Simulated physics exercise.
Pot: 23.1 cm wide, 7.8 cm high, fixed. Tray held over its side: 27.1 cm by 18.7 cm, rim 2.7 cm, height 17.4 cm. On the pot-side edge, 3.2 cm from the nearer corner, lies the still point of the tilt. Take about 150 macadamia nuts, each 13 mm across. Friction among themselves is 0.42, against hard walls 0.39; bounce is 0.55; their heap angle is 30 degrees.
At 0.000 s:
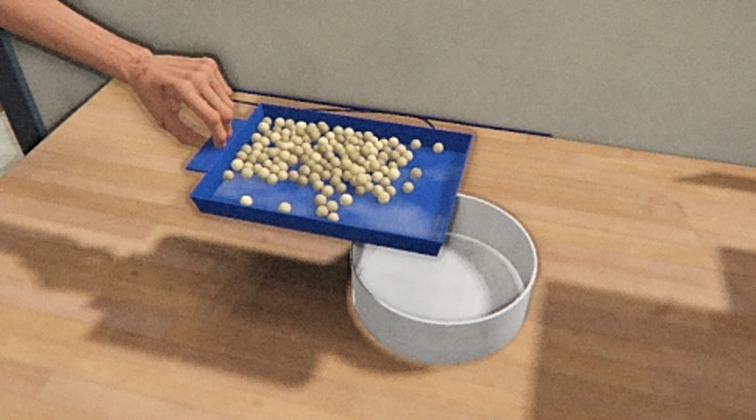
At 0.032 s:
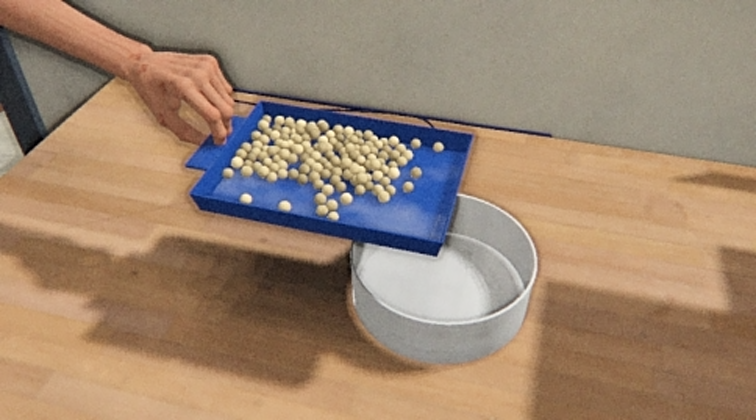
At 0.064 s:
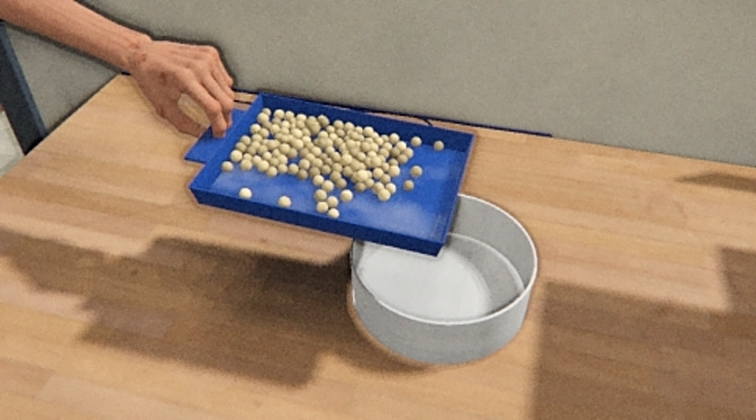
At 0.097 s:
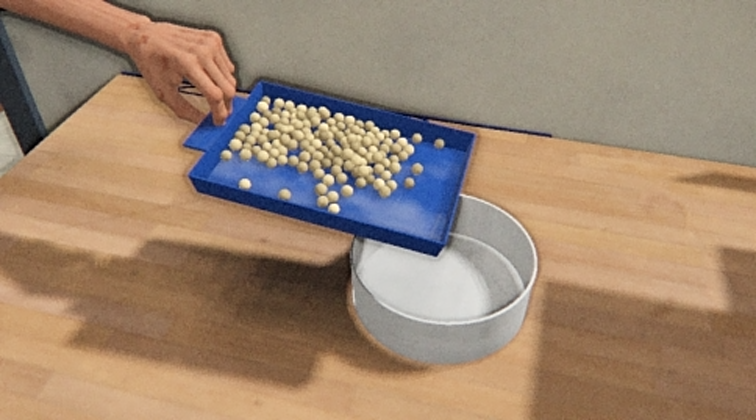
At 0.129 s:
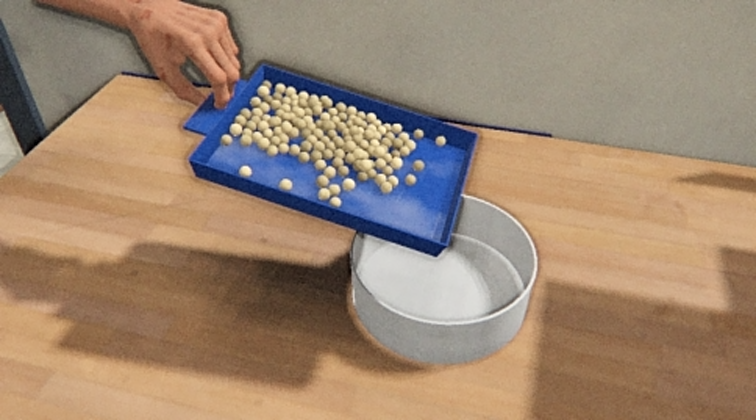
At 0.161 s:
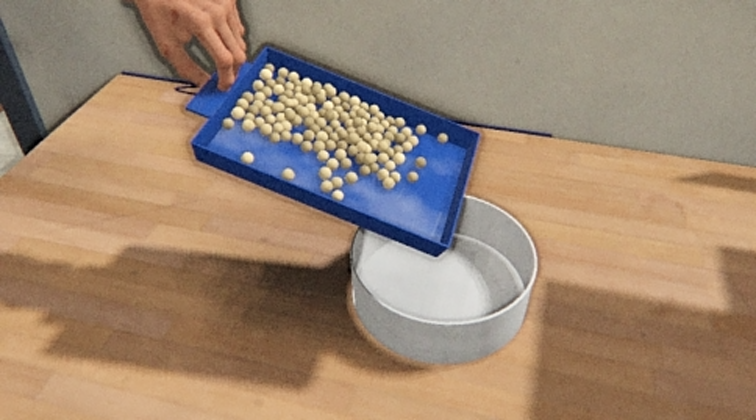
We see a hand gripping a blue tray of small, round, pale pieces beside a white round pot on a wooden table; the hand raises the tray's left side, steepening its slant toward the pot while the pieces stay clustered.
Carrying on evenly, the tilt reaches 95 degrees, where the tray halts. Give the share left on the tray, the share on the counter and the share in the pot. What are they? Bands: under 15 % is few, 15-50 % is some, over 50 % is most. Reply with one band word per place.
Tray few, counter most, pot some.
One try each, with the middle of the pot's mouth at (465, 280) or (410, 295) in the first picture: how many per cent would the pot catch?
Close to 70 in a hundred, then close to 20 in a hundred.
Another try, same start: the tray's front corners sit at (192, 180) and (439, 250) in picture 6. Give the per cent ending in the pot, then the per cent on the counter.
The pot gets 0 and the counter 100.
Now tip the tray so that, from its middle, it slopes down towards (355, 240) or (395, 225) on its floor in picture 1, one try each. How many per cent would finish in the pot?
Some 0 and 0 per cent.
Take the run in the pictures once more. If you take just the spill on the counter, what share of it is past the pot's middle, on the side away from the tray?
100 per cent.
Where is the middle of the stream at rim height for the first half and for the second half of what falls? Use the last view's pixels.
(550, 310) or so first, later (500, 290).
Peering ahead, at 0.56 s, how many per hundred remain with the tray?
Roughly 95 per cent.
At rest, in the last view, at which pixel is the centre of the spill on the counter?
It comes to rest with its centre close to (664, 407).
After 0.40 s, tilt 57 degrees; the tray holds 100 %, the pot 0 %.
Then, at 0.56 s, tilt 83 degrees; the tray holds 95 %, the pot 0 %.
After 0.84 s, tilt 95 degrees; the tray holds 5 %, the pot 20 %.
At rest (2.0 s), tray 0 %, counter 65 %, pot 35 %.
